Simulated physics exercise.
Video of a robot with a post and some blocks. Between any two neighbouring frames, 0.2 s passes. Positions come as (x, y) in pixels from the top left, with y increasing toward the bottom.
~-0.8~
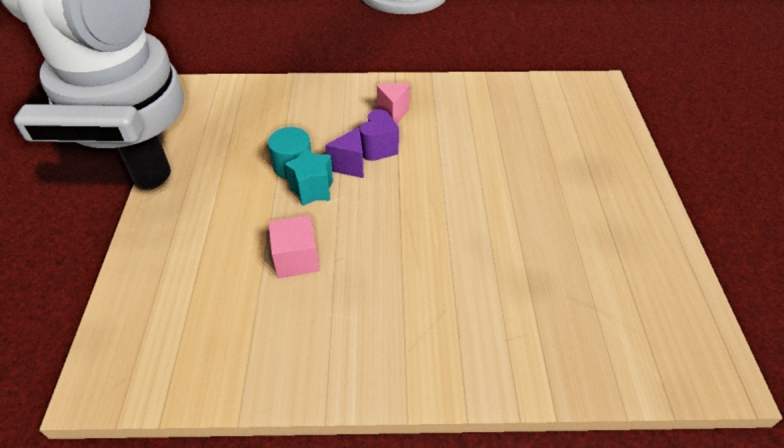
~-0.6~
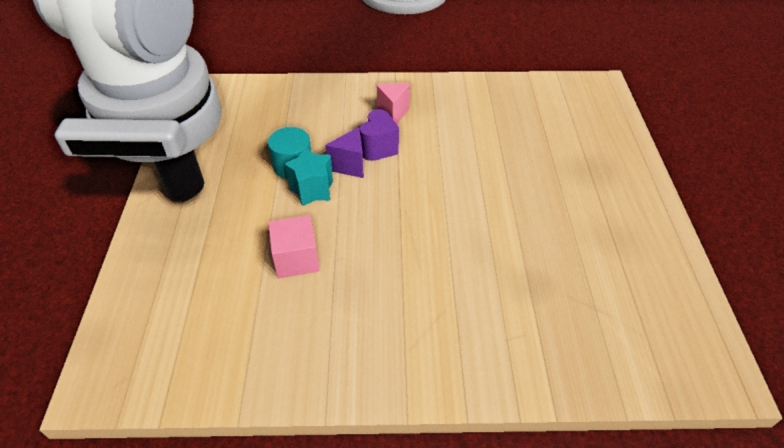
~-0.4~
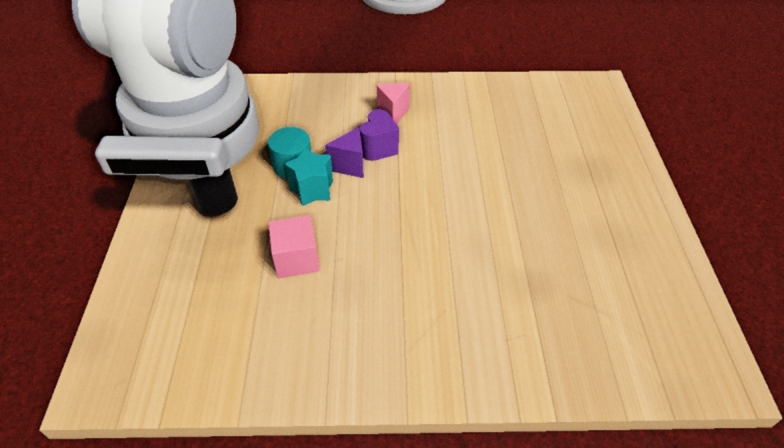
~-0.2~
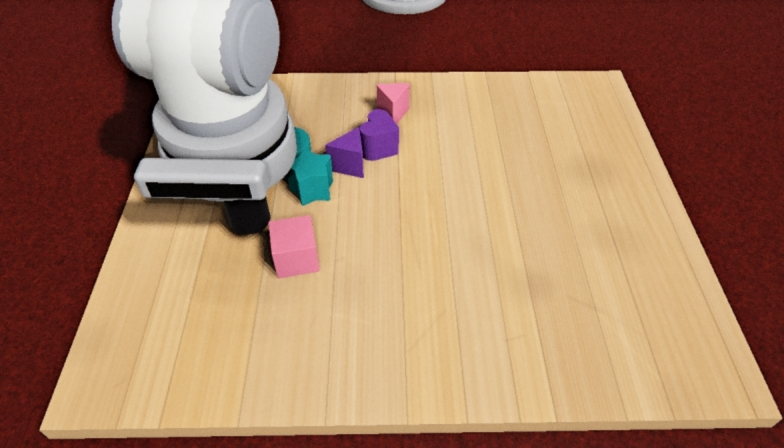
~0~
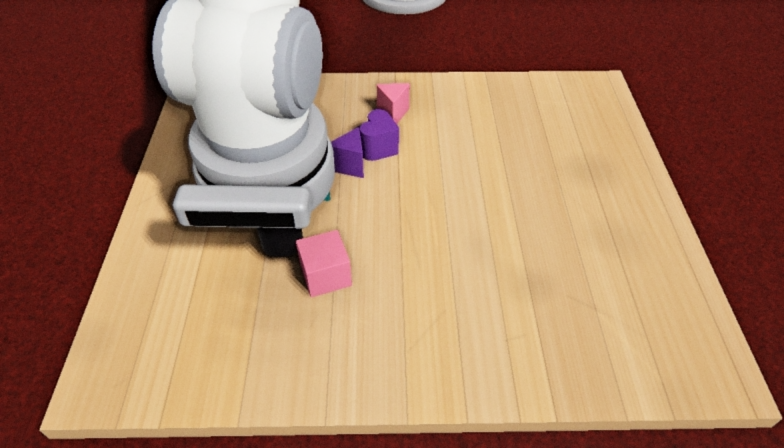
Robot arm sliding right and toward the viewer across a wooden board, passing teal blocks and nudging a pink cube slightly right.
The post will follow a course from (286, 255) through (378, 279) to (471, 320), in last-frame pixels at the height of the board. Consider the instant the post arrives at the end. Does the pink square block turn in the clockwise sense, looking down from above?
I believe so.
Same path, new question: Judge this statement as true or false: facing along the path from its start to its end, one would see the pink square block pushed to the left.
The statement is false.
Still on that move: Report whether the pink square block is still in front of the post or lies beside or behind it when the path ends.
Beside or behind.
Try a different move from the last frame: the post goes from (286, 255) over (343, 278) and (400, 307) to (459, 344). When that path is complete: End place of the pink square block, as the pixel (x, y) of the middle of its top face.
The answer is (511, 336).
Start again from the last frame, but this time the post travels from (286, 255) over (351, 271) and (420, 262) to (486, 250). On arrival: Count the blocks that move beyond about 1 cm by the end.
I'd say just one block gets shifted by more than about 1 cm.
The first path, step by step. One third of the way, post (346, 256); pink square block (364, 277).
Two thirds of the way, post (410, 278); pink square block (386, 300), turned 40° clockwise.
At the end, post (473, 307); turquoise star in place; pink square block (387, 300), turned 45° clockwise.
